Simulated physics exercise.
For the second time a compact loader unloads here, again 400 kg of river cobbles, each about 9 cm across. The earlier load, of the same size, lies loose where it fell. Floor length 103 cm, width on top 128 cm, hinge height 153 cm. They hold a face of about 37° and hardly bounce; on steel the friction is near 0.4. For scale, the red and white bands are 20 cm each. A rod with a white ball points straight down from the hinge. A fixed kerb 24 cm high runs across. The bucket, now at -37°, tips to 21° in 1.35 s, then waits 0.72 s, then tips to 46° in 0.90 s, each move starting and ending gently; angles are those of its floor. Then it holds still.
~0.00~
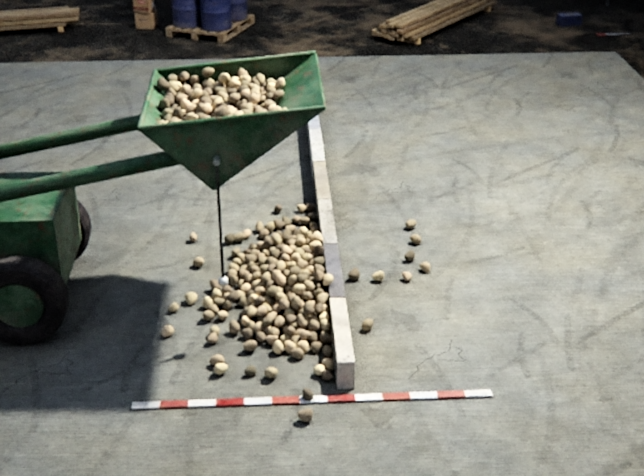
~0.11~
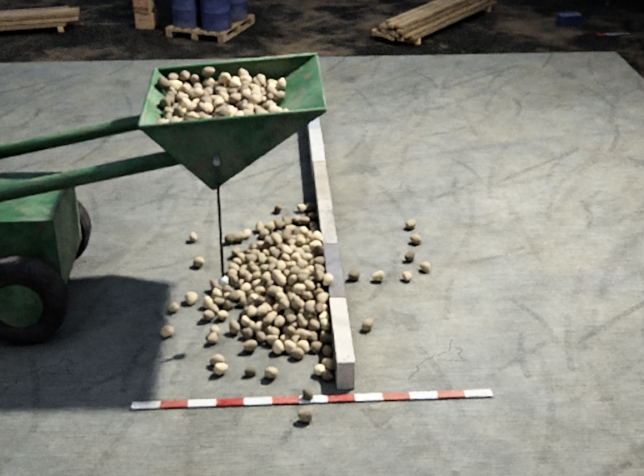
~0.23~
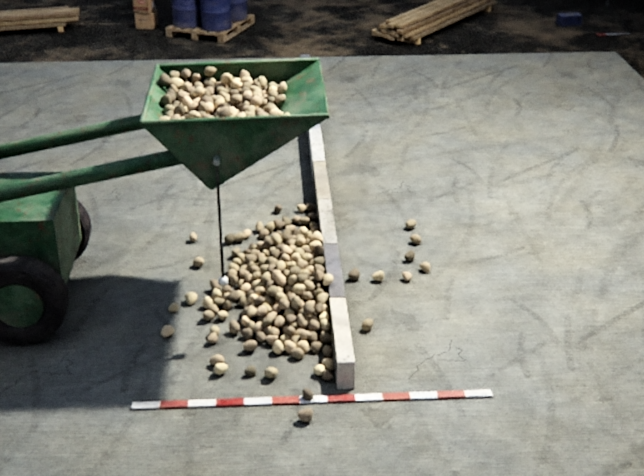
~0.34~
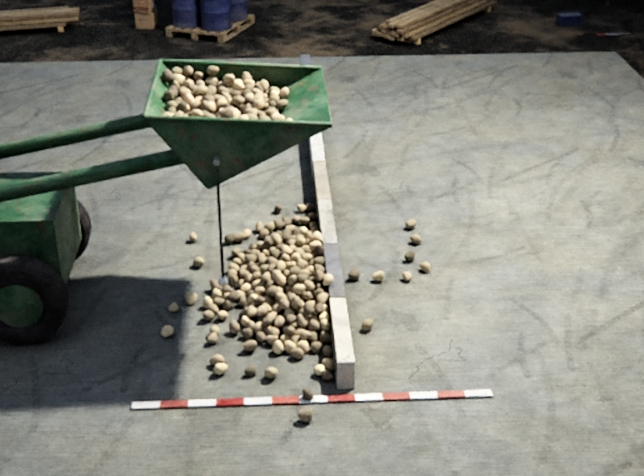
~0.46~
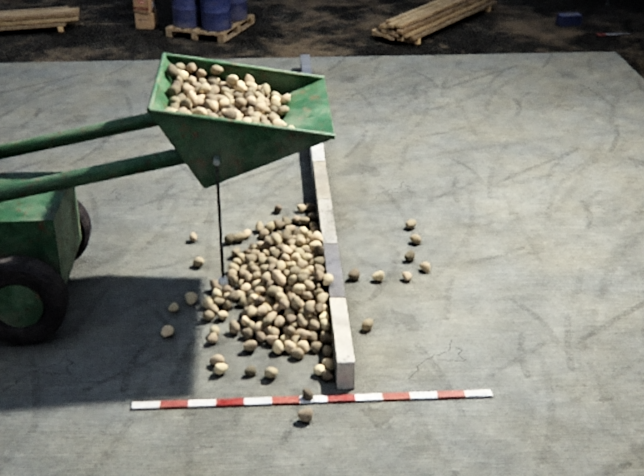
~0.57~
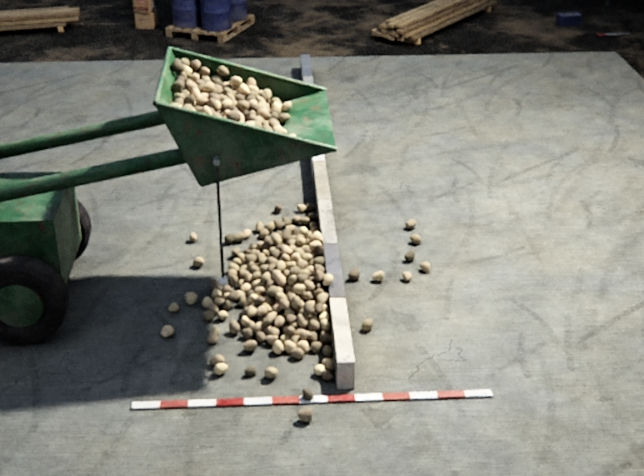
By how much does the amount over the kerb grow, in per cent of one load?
Roughly 82 per cent of a load more.
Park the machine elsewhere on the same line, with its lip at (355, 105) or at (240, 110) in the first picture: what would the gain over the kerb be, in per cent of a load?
Near 100 per cent from the first place, 10 from the second.
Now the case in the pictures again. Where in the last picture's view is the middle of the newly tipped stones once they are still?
Around (375, 282).
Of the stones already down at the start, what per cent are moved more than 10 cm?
Roughly 0 per cent of them.
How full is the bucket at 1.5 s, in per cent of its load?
Roughly 100 per cent is still inside.
After 1.0 s the floor is at 12°; in per cent of one load, 100 in the bucket, 98 on this side of the kerb, 2 over the kerb; the foremost stones are at (397, 266).
After 1.5 s the floor is at 21°; in per cent of one load, 99 in the bucket, 99 on this side of the kerb, 2 over the kerb; the foremost stones are at (397, 266).
After 3.4 s the floor is at 46°; in per cent of one load, 0 in the bucket, 115 on this side of the kerb, 85 over the kerb; the foremost stones are at (533, 282).
After 6.2 s the floor is at 46°; in per cent of one load, 0 in the bucket, 115 on this side of the kerb, 85 over the kerb; the foremost stones are at (533, 282). Net gain over the kerb, 82.
